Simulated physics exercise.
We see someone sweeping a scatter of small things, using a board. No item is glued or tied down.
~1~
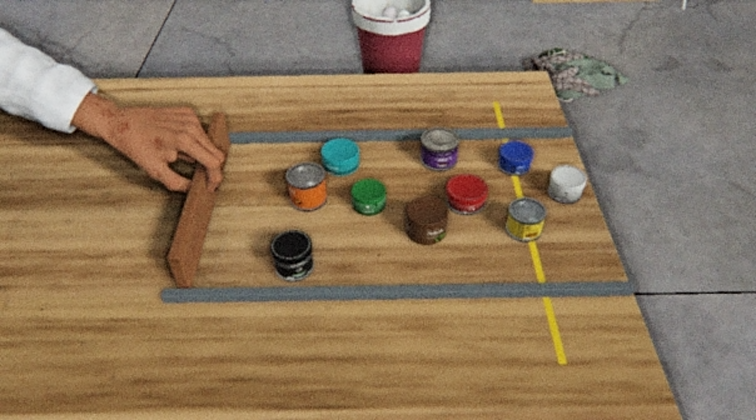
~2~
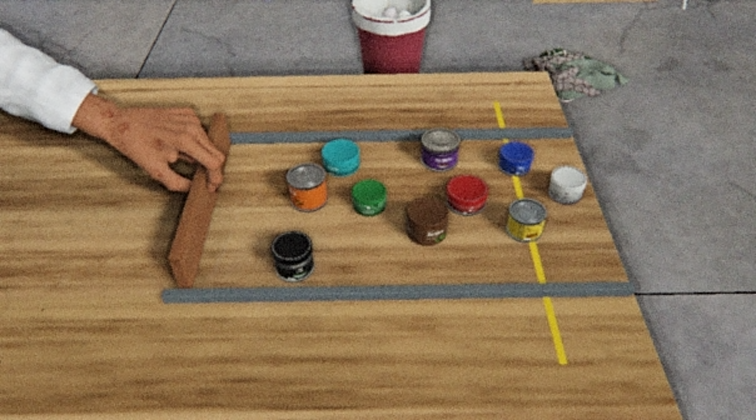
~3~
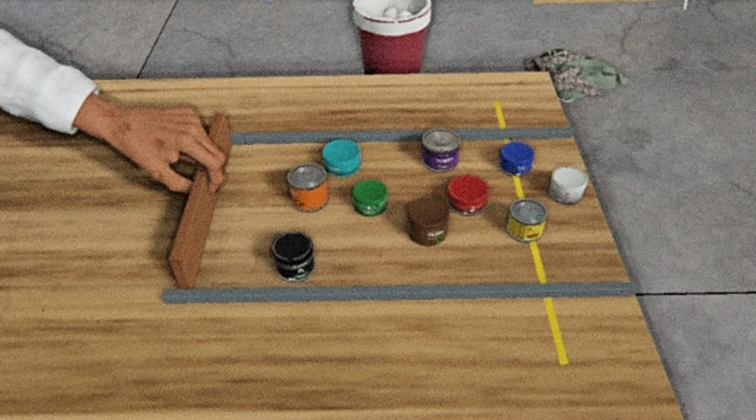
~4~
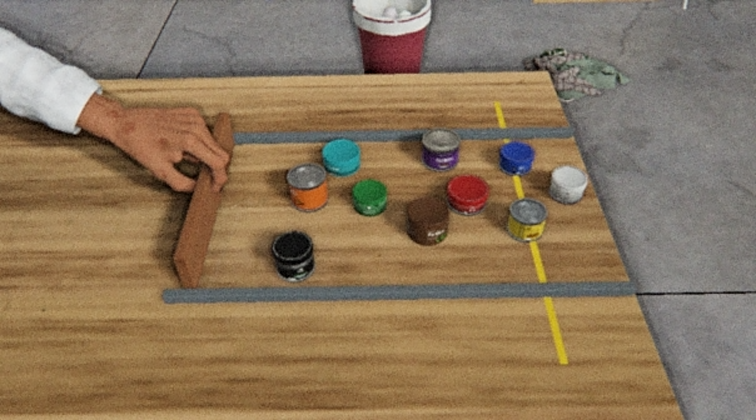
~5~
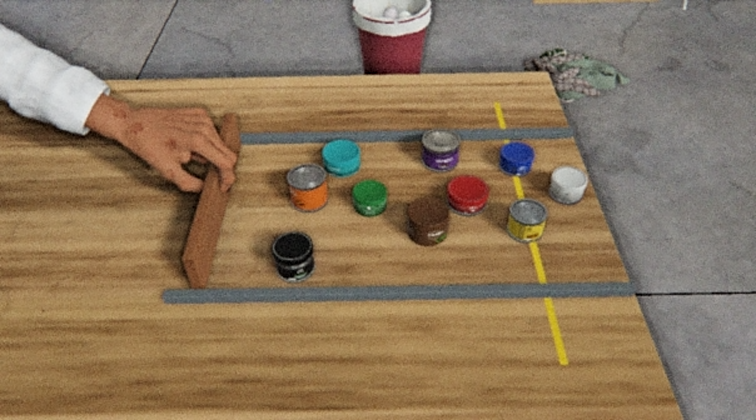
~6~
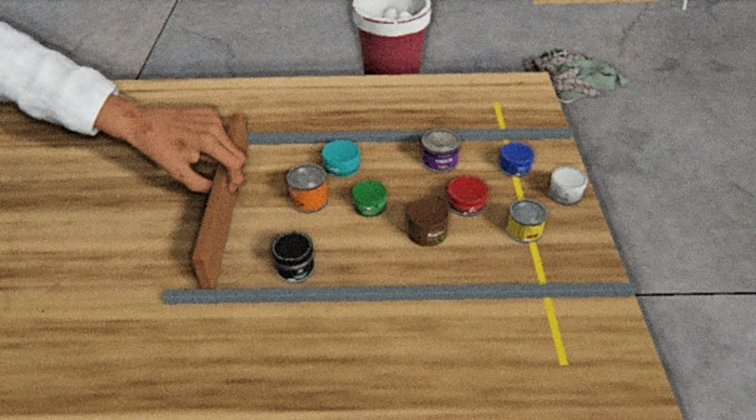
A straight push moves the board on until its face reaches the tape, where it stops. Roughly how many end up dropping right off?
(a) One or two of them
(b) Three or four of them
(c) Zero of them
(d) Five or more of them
(a) One or two of them.
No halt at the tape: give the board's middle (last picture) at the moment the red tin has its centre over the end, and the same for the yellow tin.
When the red tin crosses, the middle is near (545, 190); when the yellow tin crosses, near (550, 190).
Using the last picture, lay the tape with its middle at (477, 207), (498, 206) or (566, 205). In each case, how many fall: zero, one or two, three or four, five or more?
So, going place by place, I'd say none at all; none at all; five or over.
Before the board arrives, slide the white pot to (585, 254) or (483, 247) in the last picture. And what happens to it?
First: Safe; second: Safe.
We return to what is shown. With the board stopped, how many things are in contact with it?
Contact count: 5.
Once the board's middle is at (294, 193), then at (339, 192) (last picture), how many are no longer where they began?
So 2, and at the other place 4.
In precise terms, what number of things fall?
1.
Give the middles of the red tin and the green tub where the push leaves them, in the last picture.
Final centres, first then second: (577, 187), (542, 205).
Soon after, none off yet; white pot at rest near (567, 186); blue tin at rest near (516, 160); yellow tin at rest near (526, 221).
In the end, the number that fall off is one or two; gone, white pot.
